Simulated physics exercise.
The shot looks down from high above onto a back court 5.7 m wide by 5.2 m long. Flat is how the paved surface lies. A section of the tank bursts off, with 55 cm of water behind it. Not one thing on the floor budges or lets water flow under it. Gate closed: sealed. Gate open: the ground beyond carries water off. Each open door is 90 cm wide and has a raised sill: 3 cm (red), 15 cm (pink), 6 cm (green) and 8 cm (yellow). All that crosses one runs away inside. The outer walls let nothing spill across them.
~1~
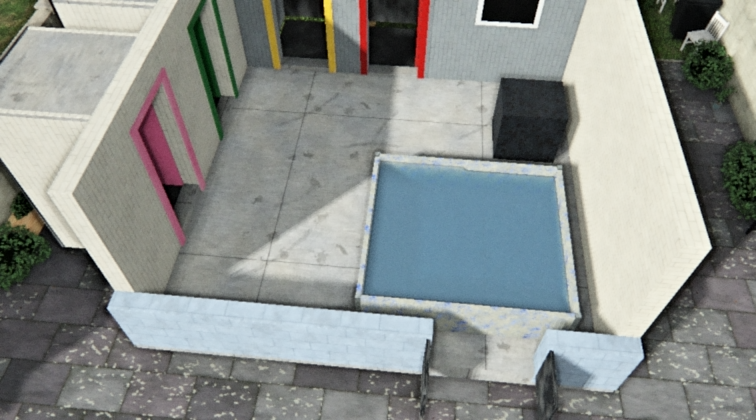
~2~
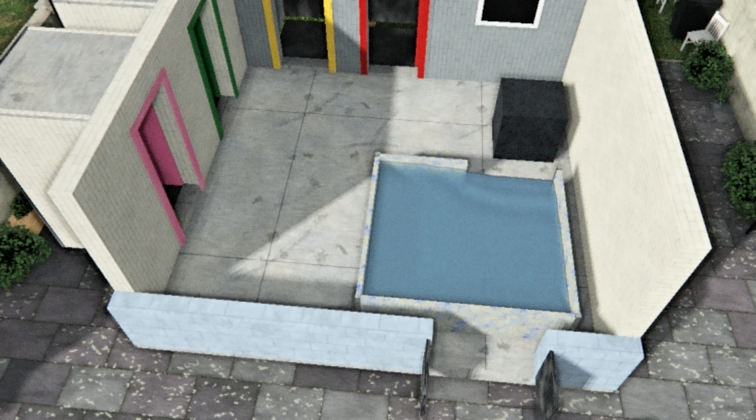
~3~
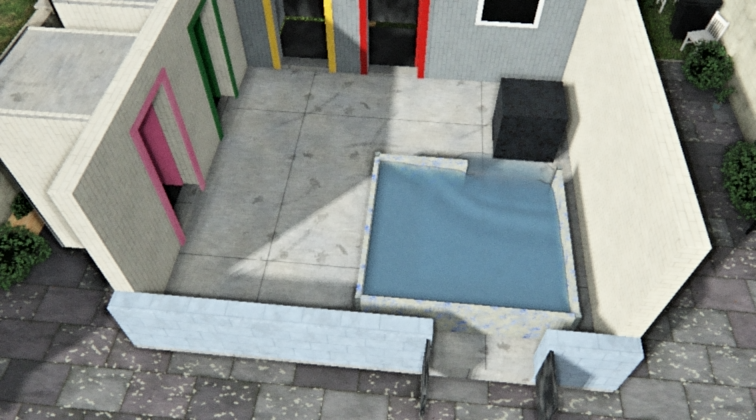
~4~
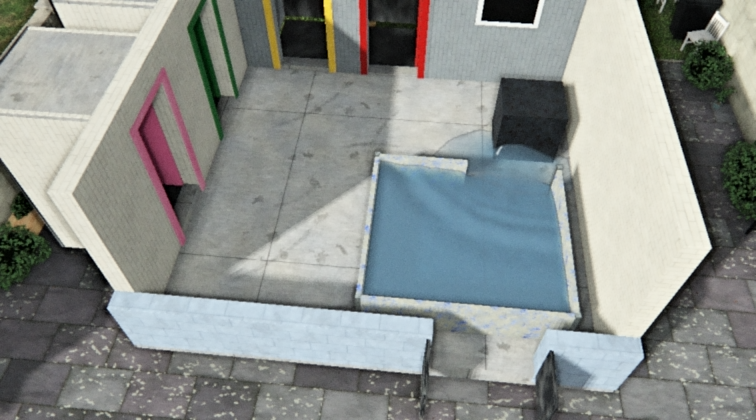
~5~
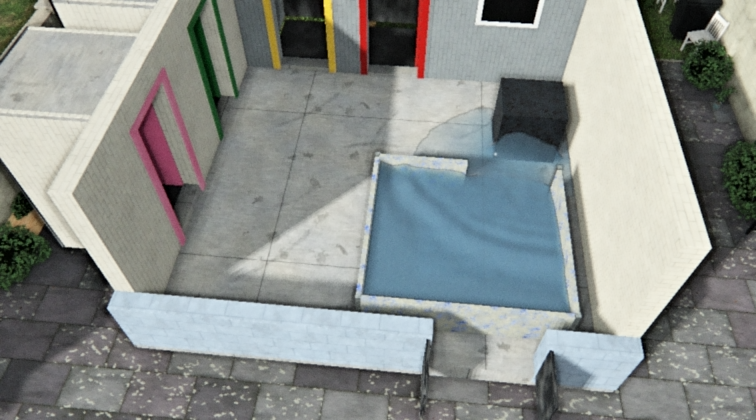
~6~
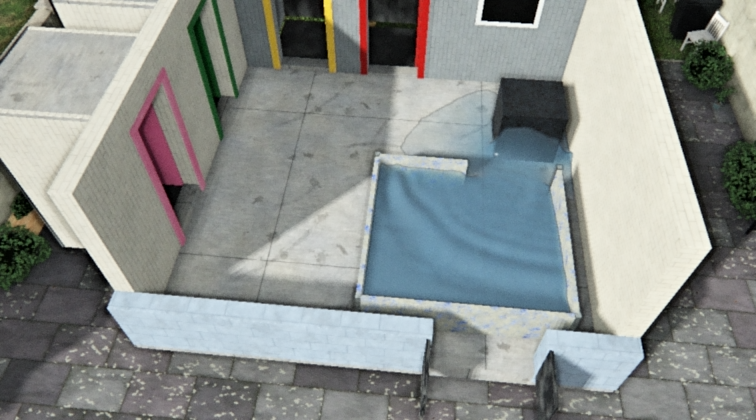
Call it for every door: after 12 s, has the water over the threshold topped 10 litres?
Red door topped, pink door not topped, green door topped, yellow door topped.
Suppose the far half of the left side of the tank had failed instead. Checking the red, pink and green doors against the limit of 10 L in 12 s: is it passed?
Log - red: Threshold topped, pink: Threshold topped, green: Threshold topped.
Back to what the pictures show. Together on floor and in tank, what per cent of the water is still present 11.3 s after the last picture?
76 %.
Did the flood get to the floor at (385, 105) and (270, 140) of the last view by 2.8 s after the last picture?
Soaked, soaked.
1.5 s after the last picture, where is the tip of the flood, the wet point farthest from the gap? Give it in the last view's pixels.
I'd mark it close to (305, 75).
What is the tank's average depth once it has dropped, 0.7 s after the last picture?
Depth, averaged: Around 43 centimetres.
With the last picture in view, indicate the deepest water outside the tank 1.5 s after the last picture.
Close to pixel (557, 175).
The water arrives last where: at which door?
It would be the pink one.
Then, 0.7 s after the last picture water covers 25 % of the floor and is deepest (50 cm) near (569, 176); red door not reached, pink door not reached, green door not reached, yellow door not reached.
Then, 1.5 s after the last picture water covers 45 % of the floor and is deepest (44 cm) near (557, 175); red door 11 cm at the sill, 23 L in, pink door not reached, green door not reached, yellow door 4 cm at the sill, 0 L in.
Then, 2.8 s after the last picture water covers 65 % of the floor and is deepest (35 cm) near (592, 348); red door 12 cm at the sill, 78 L in, pink door not reached, green door 12 cm at the sill, 0 L in, yellow door 9 cm at the sill, 0 L in.
Then, 6.3 s after the last picture water covers 90 % of the floor and is deepest (21 cm) near (594, 361); red door 10 cm at the sill, 158 L in, pink door 5 cm at the sill, 0 L in, green door 15 cm at the sill, 111 L in, yellow door 14 cm at the sill, 35 L in.
Then, 11.3 s after the last picture water covers 100 % of the floor and is deepest (15 cm) near (184, 241); red door 7 cm at the sill, 216 L in, pink door 9 cm at the sill, 0 L in, green door 10 cm at the sill, 208 L in, yellow door 10 cm at the sill, 71 L in.
